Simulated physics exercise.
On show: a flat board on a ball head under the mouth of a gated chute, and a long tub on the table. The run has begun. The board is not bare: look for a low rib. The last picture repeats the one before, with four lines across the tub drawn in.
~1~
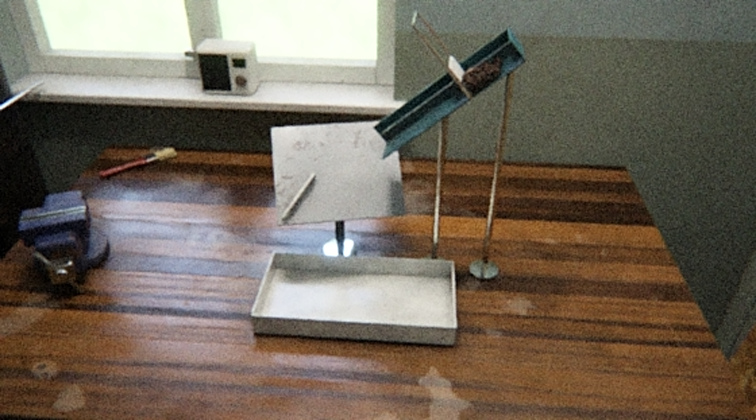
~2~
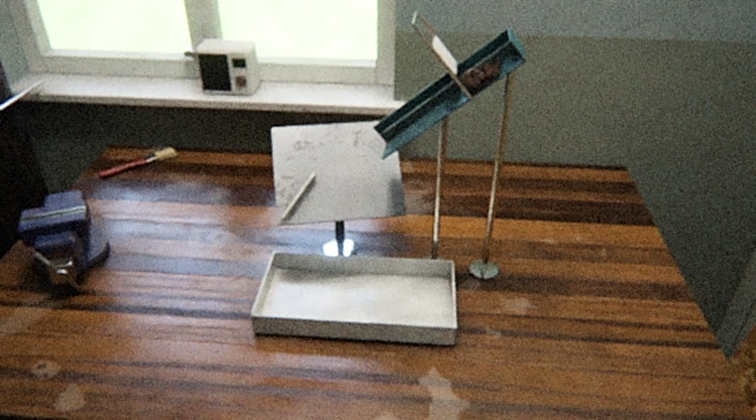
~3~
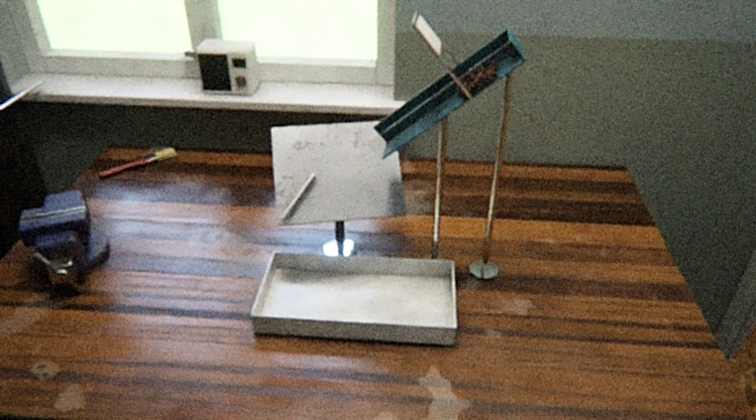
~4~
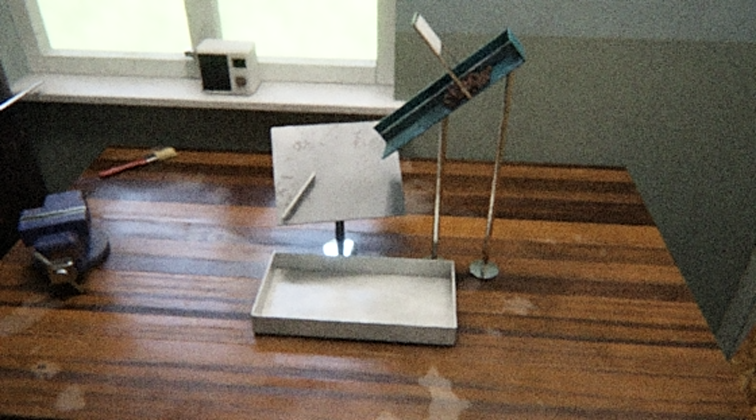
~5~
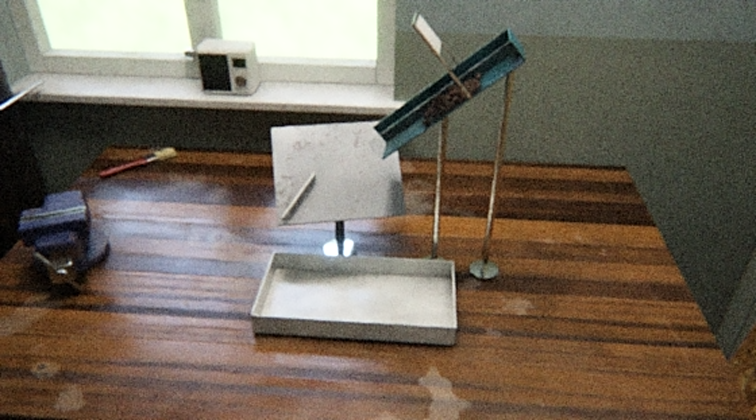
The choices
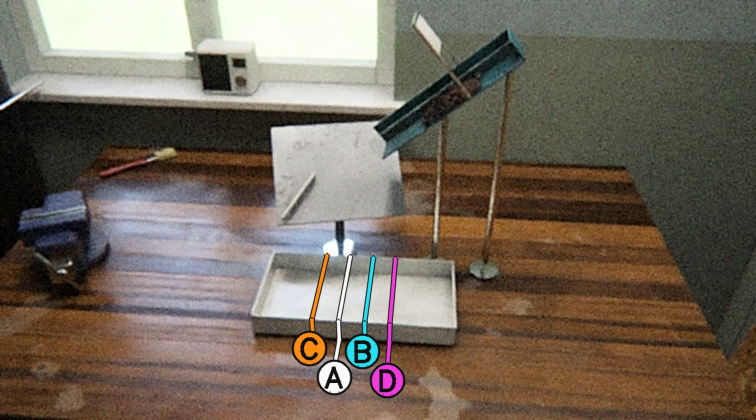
Small dark pieces slide partway down a tilted teal chute after its gate lifts.
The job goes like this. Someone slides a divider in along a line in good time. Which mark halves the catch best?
Take C.
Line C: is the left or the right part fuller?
The left side.
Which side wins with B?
More lands on the left.
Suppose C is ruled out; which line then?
A.
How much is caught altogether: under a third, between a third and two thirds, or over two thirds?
Over two thirds.
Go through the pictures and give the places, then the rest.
In the first frame, load behind the gate at (478, 75), allspice berries; lip of the chute at (385, 151), sloping fairly steeply.
In the second frame, middle of the board at (338, 171), tilted fairly steeply; middle of its low edge at (343, 220); of its high edge at (333, 124).
In the third frame, front corners of the tub at (252, 315) and (456, 327), empty; front of the load at (462, 90).
In the fourth frame, middle of the load at (466, 86); its front at (446, 103), about a quarter of the way to the lip; rib from (314, 173) to (282, 217).
In the fifth frame, middle of the load at (454, 100); its front at (425, 123), about half of the way to the lip.
On the marked copy, line A crosses the front rim at (338, 320); line B crosses the front rim at (364, 322); line C crosses the front rim at (311, 318); line D crosses the front rim at (389, 323).
If A is chosen, of what is caught, most on the left of the divider, about a quarter on the right.
If B is chosen, of what is caught, nearly all on the left of the divider, a small part on the right.
If C is chosen, of what is caught, about two thirds on the left of the divider, about a third on the right.
If D is chosen, of what is caught, all on the left of the divider, none on the right.
